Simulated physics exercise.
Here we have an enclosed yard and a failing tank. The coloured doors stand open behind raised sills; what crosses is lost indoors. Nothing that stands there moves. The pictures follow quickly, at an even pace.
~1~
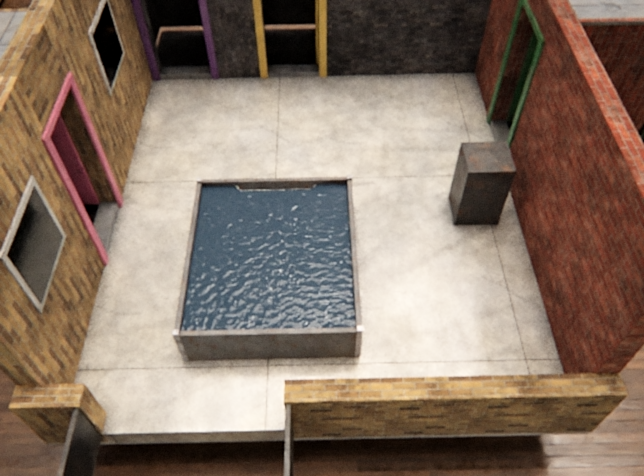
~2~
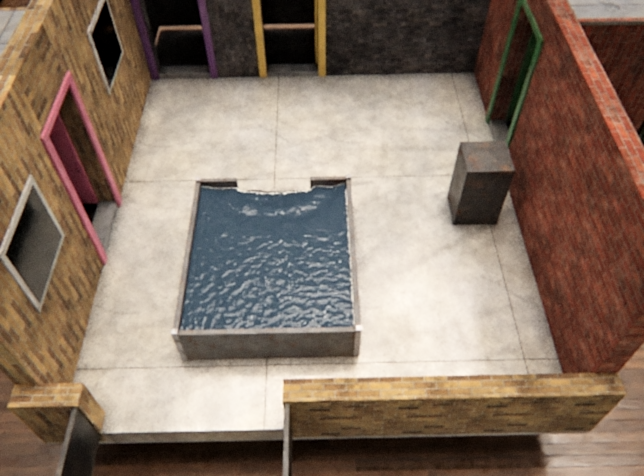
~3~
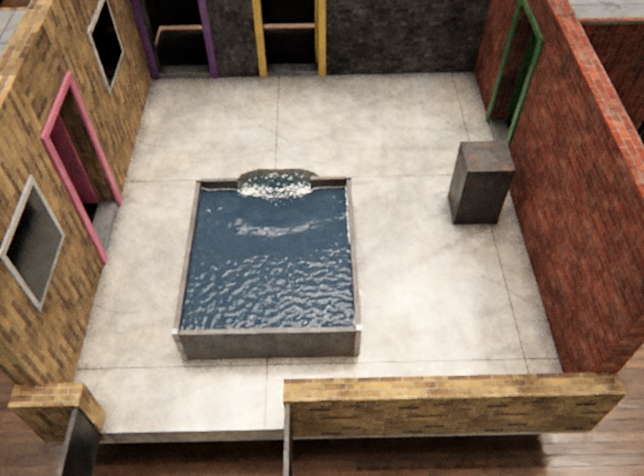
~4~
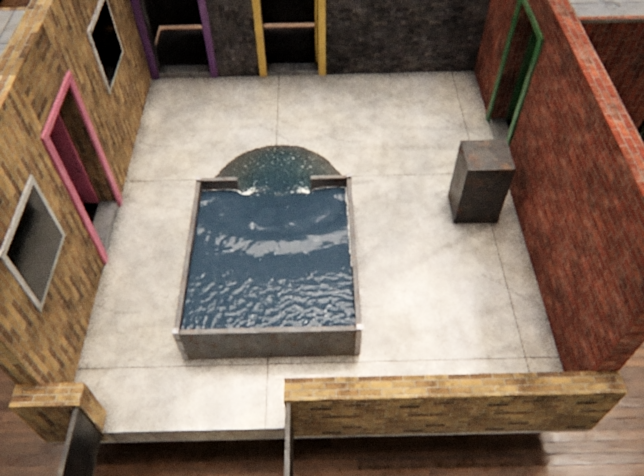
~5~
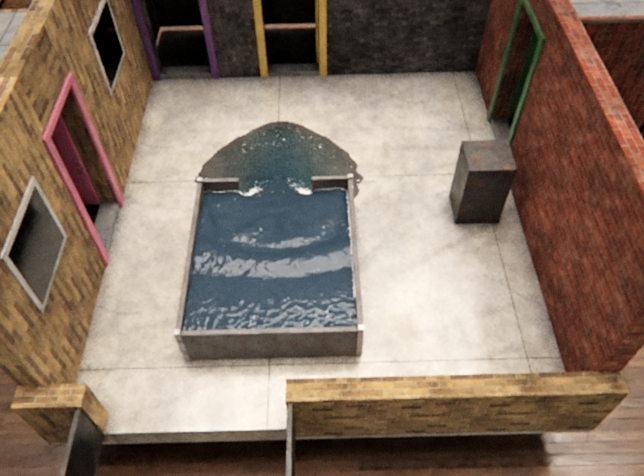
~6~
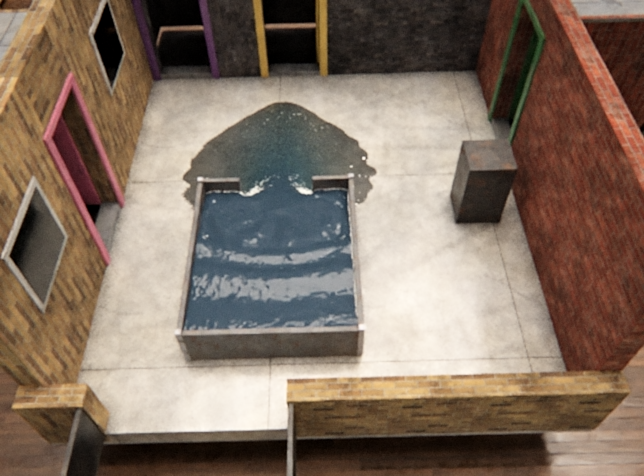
Water pouring through a gap in the far side of an open tank, spreading across the pale floor of a walled yard.
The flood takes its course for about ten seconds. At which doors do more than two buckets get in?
One by one: The yellow door floods; the purple door floods; the pink door holds within the limit; the green door holds within the limit.
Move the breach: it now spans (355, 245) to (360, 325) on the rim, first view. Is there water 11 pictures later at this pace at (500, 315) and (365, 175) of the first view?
One after the other: Flooded, not flooded.
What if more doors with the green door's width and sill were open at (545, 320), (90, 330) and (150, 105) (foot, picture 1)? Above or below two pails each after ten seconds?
In turn: Holds, keeps below it, passes that mark.
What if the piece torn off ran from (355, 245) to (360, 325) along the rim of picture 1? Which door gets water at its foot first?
First comes the green door.
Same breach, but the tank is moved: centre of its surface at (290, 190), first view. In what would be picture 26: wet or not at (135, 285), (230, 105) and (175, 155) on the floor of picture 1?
One after the other: Dry, covered, under water.
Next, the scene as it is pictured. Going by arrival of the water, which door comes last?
Last comes the one in pink.
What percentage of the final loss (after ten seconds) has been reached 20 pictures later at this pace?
Near 50 in a hundred.
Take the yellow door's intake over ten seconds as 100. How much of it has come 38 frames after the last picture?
Some 90 per cent.
A moment on, water covers 30 % of the floor; the yellow door under two buckets in, the purple door not reached, the pink door not reached, the green door not reached.
Next, water covers 40 % of the floor; the yellow door over two buckets in, the purple door under two buckets in, the pink door not reached, the green door not reached.
Then, water covers 45 % of the floor; the yellow door far over two buckets in, the purple door over two buckets in, the pink door not reached, the green door wet at the sill, nothing in.
Later, water covers 70 % of the floor; the yellow door far over two buckets in, the purple door over two buckets in, the pink door wet at the sill, nothing in, the green door wet at the sill, nothing in.
In the end, water covers 90 % of the floor; the yellow door far over two buckets in, the purple door far over two buckets in, the pink door wet at the sill, nothing in, the green door wet at the sill, nothing in.
